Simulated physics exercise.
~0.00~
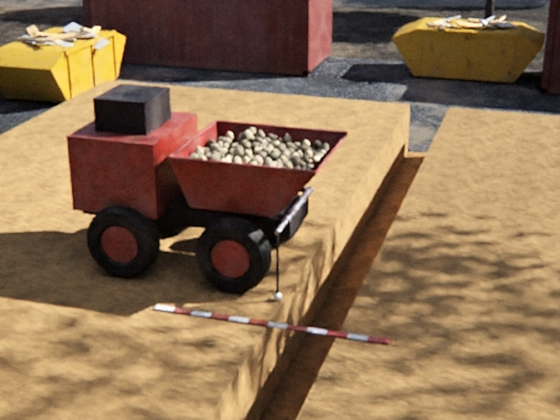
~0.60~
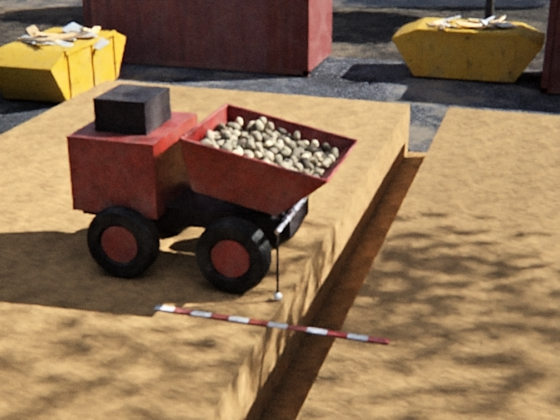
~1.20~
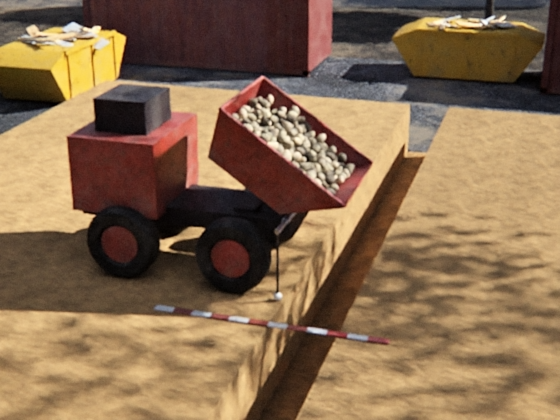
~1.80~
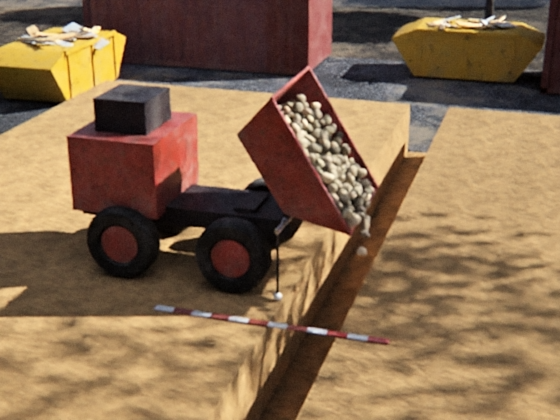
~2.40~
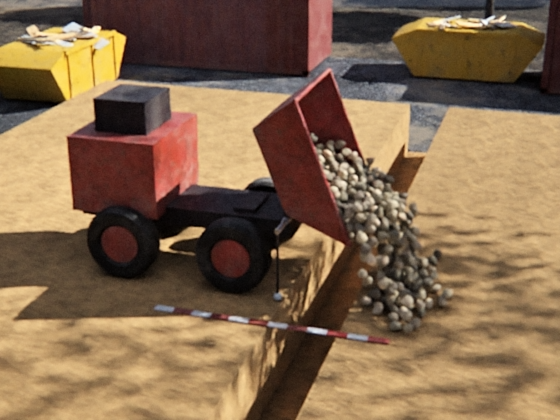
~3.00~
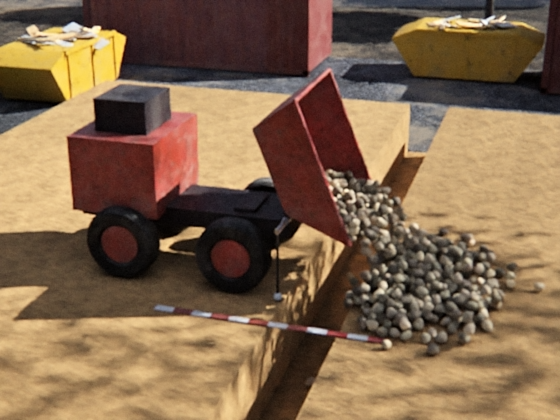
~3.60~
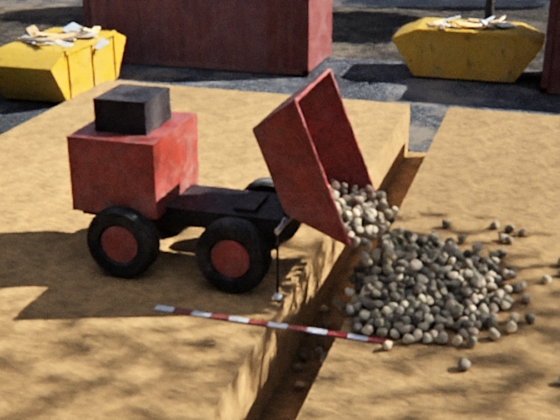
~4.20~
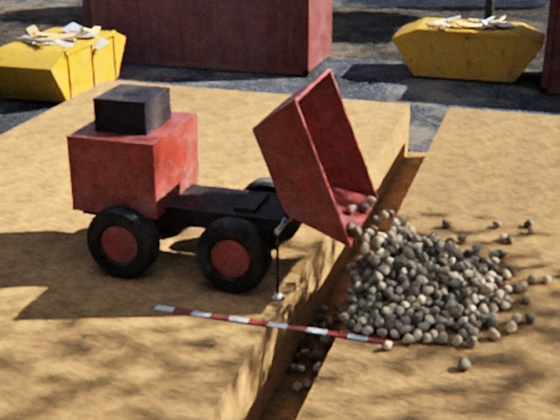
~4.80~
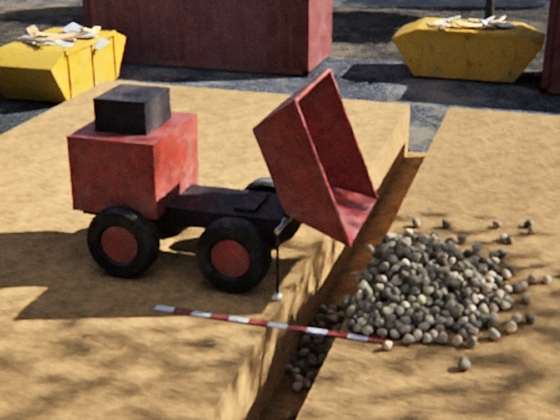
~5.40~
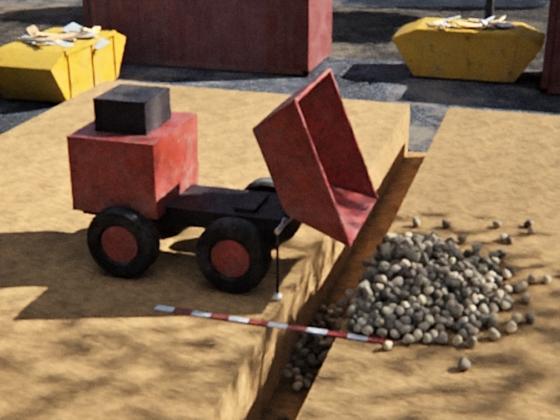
A red dumper truck tilted its skip steeply to the right and poured its load of rounded stones over a narrow trench, leaving the skip empty, most of the stones heaped on the sandy ground beyond, and a few down in the trench.
